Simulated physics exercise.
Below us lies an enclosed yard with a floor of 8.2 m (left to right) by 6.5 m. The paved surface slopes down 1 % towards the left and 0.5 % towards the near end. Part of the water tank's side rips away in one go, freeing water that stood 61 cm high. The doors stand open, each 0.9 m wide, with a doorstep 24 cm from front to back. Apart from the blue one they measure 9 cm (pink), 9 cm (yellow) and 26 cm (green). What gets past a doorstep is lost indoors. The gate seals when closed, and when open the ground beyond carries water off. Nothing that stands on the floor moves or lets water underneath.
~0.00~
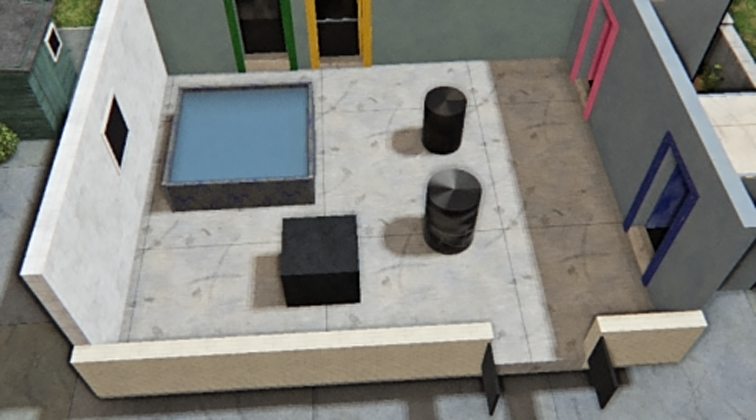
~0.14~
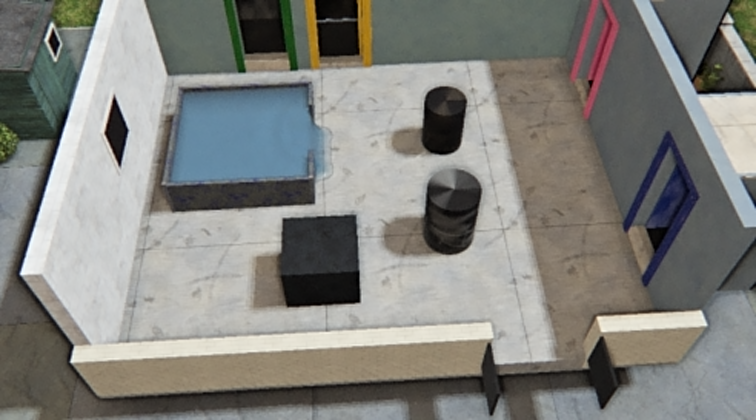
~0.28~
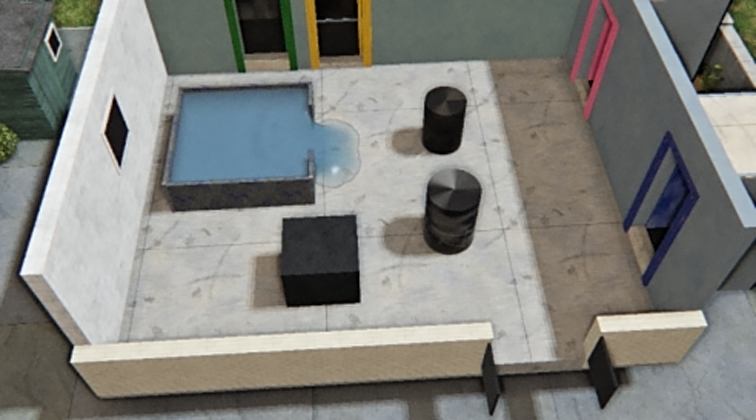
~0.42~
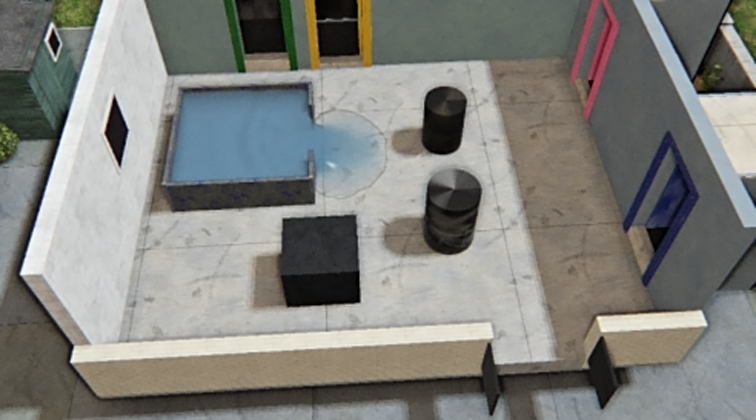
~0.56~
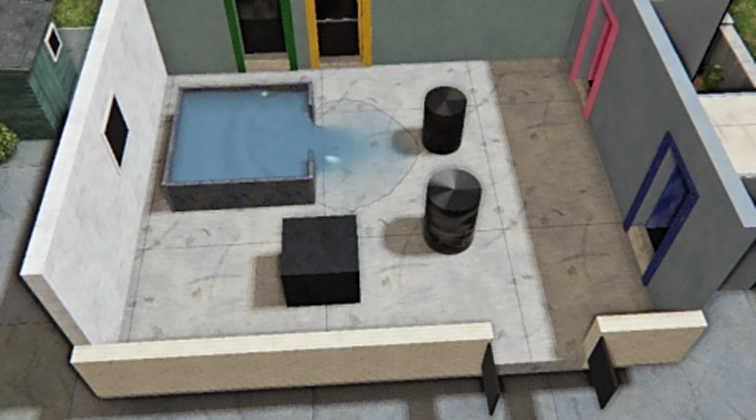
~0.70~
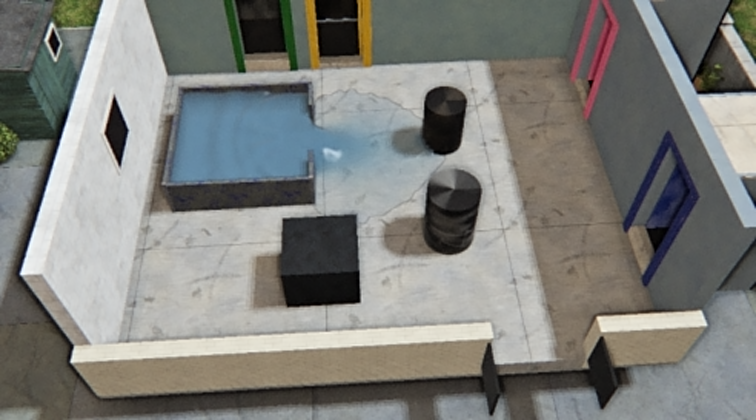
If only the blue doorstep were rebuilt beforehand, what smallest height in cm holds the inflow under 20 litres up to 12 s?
About 10.5 cm.
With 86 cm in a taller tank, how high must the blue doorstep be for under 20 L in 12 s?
Some 18 cm.
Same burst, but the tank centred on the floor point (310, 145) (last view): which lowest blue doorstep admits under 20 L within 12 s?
Then roughly 12.0 cm.
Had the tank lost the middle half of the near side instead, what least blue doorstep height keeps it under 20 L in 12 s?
Then roughly 7.0 cm.
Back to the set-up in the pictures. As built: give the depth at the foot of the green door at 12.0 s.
About 1.5 cm.
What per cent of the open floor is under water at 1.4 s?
Some 20 per cent of it.
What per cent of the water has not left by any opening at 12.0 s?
Roughly 88 in a hundred.
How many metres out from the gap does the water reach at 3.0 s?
About 6.6 m.
After 1.4 s water covers 20 % of the floor, deepest (34 cm) near (320, 152); it has not reached the blue door.
After 3.0 s water covers 50 % of the floor, deepest (26 cm) near (563, 62); 15 cm at the blue door, 0 litres in over its 18 cm doorstep.
After 12.0 s water covers 100 % of the floor, deepest (13 cm) near (114, 373); 5 cm at the blue door, 0 litres in over its 18 cm doorstep.
At the blue door as built, the water arrived by 2.4 s and peaked near 16 cm at 2.8 s.
With a doorstep of 9.5 cm, 31 litres would have come in within the 12 s; with 11.5 cm, 14 litres. So under 20 litres takes about 10.5 cm.
